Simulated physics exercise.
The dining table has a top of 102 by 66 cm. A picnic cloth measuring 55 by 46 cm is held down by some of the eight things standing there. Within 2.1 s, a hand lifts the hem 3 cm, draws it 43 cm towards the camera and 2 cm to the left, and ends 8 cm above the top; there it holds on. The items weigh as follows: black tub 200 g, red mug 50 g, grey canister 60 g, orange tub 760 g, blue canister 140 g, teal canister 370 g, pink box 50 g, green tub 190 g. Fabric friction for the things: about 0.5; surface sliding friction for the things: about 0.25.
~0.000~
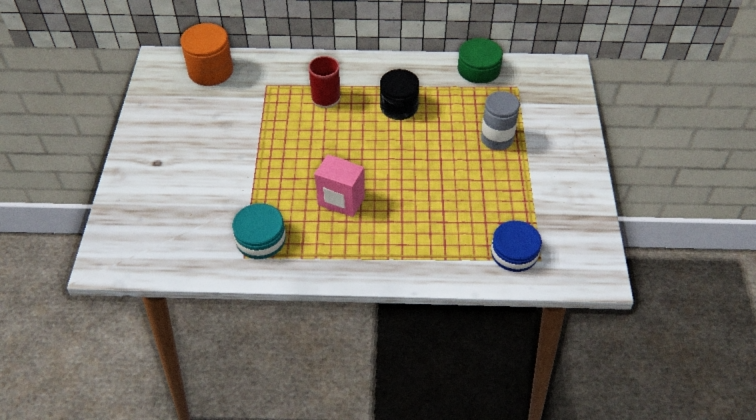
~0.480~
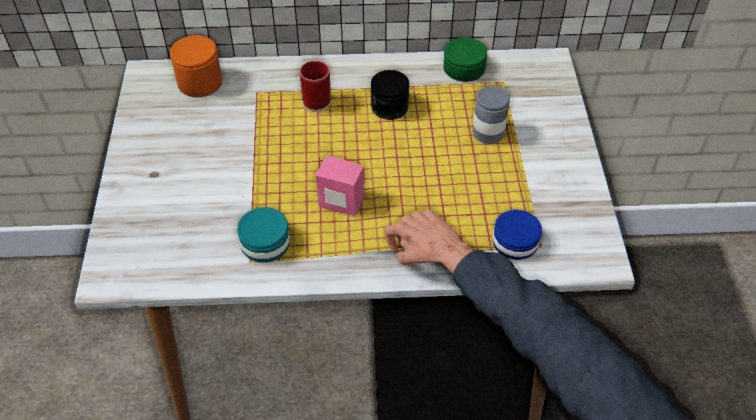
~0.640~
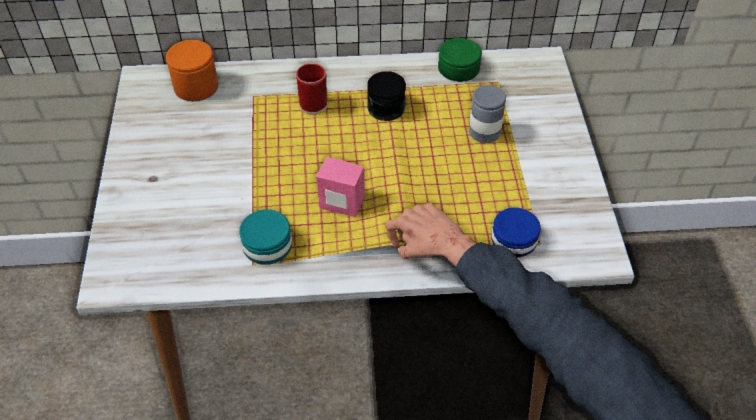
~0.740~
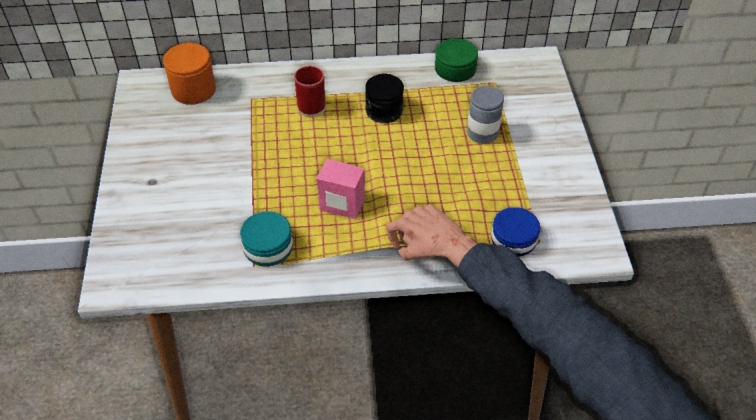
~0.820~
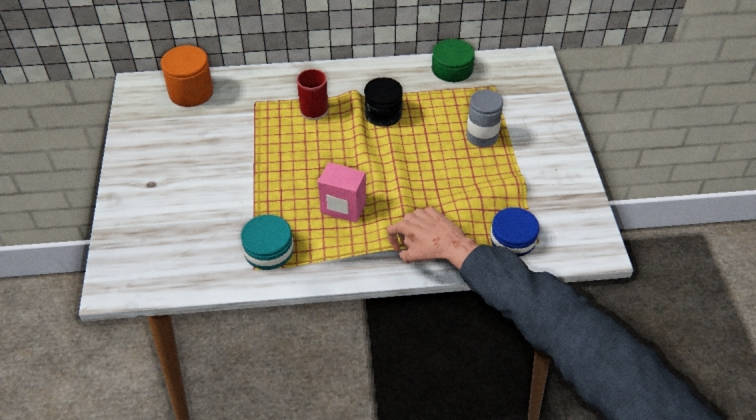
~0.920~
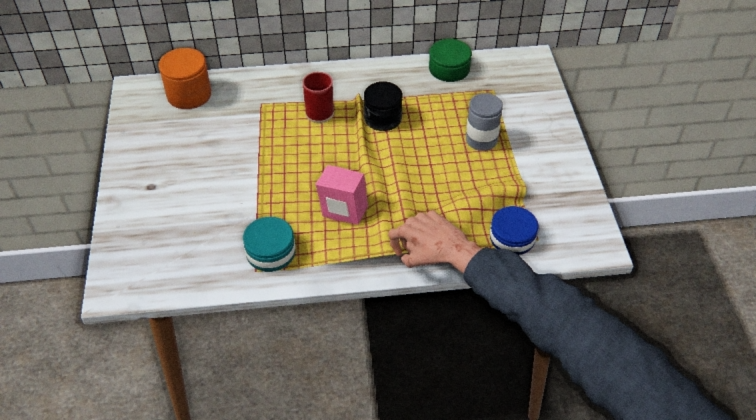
In a room with tiled and brick walls, a white wooden dining table is seen from above and in front, the camera shifting slightly. A yellow checked cloth lies among orange, red, black and green containers behind, a grey canister right, a pink box near the middle, and teal and blue canisters in front. A hand reaches in, grips the front hem and pulls, wrinkling the cloth and shifting the red mug slightly right.
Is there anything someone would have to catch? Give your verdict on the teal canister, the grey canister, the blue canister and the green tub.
I'd bet the teal canister leaves the surface; I'd bet the grey canister leaves the surface; I'd bet the blue canister leaves the surface; I'd bet the green tub never leaves the surface.
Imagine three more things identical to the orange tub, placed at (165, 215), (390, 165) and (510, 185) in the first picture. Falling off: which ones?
In order: Holds on; comes off; comes off.
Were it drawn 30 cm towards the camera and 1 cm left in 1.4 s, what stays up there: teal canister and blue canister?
Outcome: Teal canister leaves the top; blue canister leaves the top.
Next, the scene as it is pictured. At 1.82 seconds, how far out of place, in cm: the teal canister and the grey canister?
About: Teal canister over the edge, grey canister 30 cm.
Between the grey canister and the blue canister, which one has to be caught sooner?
It's the blue one that goes before the other.
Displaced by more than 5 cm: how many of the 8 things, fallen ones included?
So we're at 6.
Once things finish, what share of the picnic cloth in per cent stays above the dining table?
I'd say close to 0 per cent of it.
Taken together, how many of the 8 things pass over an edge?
Counted result: 6.
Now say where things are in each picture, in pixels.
Teal canister (258, 223); grey canister (503, 102); blue canister (518, 239); green tub (481, 52); picnic cloth corners (266, 86) (518, 87), in the first frame.
Picnic cloth corners (257, 93) (504, 82); grip (397, 250), in the second frame.
Picnic cloth corners (253, 97) (499, 82); grip (398, 245), in the third frame.
Black tub (385, 86); picnic cloth corners (251, 100) (496, 83); grip (399, 246), in the fourth frame.
Teal canister (266, 233); pink box (342, 176); black tub (384, 89); picnic cloth corners (255, 102) (495, 87); grip (399, 249), in the fifth frame.
Teal canister (268, 235); grey canister (486, 104); blue canister (515, 223); green tub (451, 51); picnic cloth corners (261, 104) (494, 90); grip (401, 253), in the sixth frame.
At 1.4 s, 95 % of the picnic cloth is still over the top; grey canister 15 cm off its start, blue canister 7 cm off its start, teal canister 7 cm off its start.
At 1.8 s, 60 % of the picnic cloth is still over the top; grey canister 28 cm off its start, blue canister over the edge, teal canister over the edge.
At 2.3 s, 30 % of the picnic cloth is still over the top; grey canister 41 cm off its start at (504, 256), blue canister over the edge, teal canister over the edge.
At 2.7 s, 15 % of the picnic cloth is still over the top; grey canister over the edge, blue canister over the edge, teal canister over the edge.
At 4.3 s, 0 % of the picnic cloth is still over the top; grey canister over the edge, blue canister over the edge, teal canister over the edge, green tub 0 cm off its start at (451, 52).
